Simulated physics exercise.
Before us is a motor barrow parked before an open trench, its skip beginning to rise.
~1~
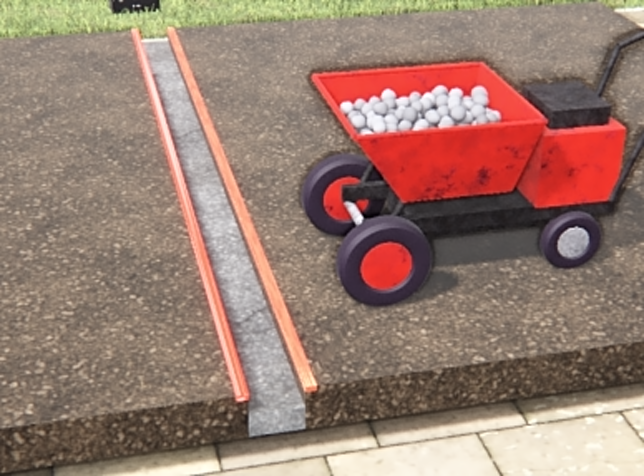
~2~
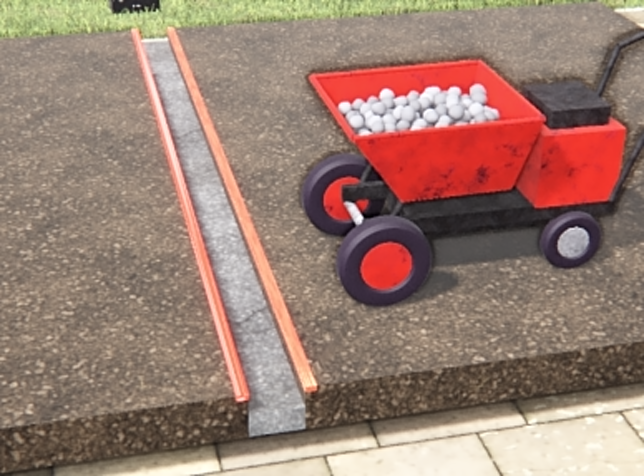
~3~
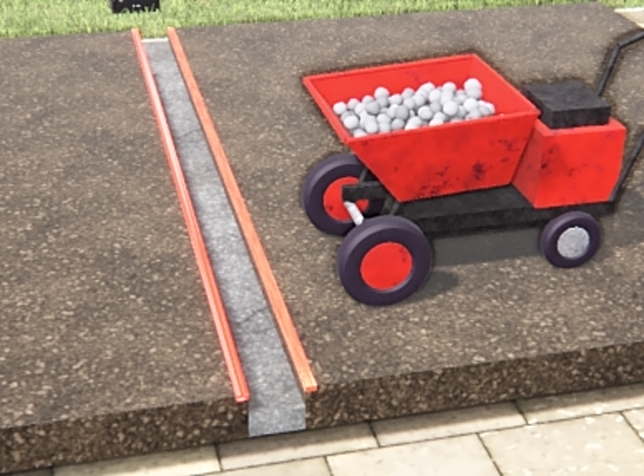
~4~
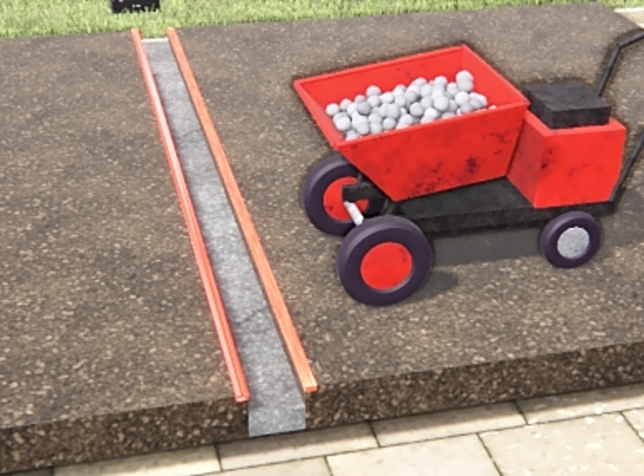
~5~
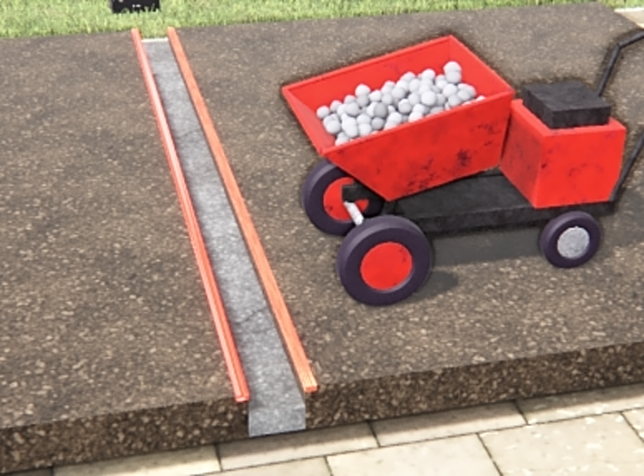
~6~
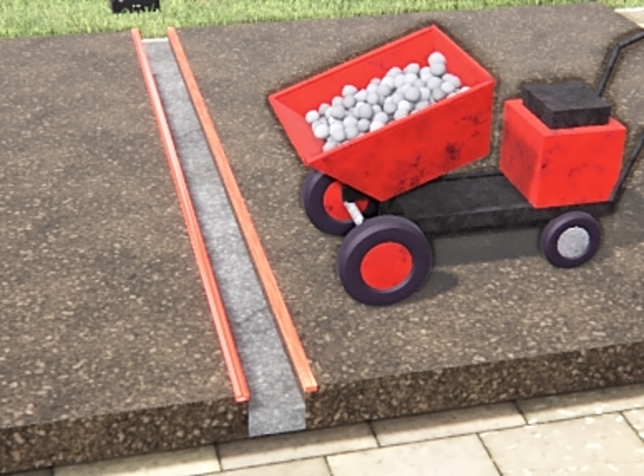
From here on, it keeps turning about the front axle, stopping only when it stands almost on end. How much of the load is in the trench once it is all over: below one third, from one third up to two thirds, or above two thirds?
The trench gets below one third of the load.
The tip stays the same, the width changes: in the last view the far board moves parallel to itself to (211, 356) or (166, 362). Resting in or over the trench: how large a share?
Respectively, 50 % and 80 %.
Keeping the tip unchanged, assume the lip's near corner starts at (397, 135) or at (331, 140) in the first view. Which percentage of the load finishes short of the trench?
First try: Some 0 %; second try: 0 %.
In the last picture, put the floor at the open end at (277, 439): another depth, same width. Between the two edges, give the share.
The share would be around 30 per cent.
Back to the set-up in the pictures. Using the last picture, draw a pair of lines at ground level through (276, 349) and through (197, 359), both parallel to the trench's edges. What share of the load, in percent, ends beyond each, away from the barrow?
Respectively 90 and 50 %.
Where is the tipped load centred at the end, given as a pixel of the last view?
Somewhere around (166, 279) in the final view.
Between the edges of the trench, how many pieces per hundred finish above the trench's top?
My estimate would be close to 20 per cent.
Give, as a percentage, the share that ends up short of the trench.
About 0 %.
Soon, skip tipped steeply; all in the skip.
A while on, skip tipped right over; about two thirds in the skip; a stray few in or heaped over the trench; about a third beyond it; a stray few falling.
Towards the end, skip tipped right over; a small part in the skip; a small part in or heaped over the trench; most beyond it.
Finally, skip tipped right over; a stray few in the skip; about a quarter in or heaped over the trench; most beyond it.
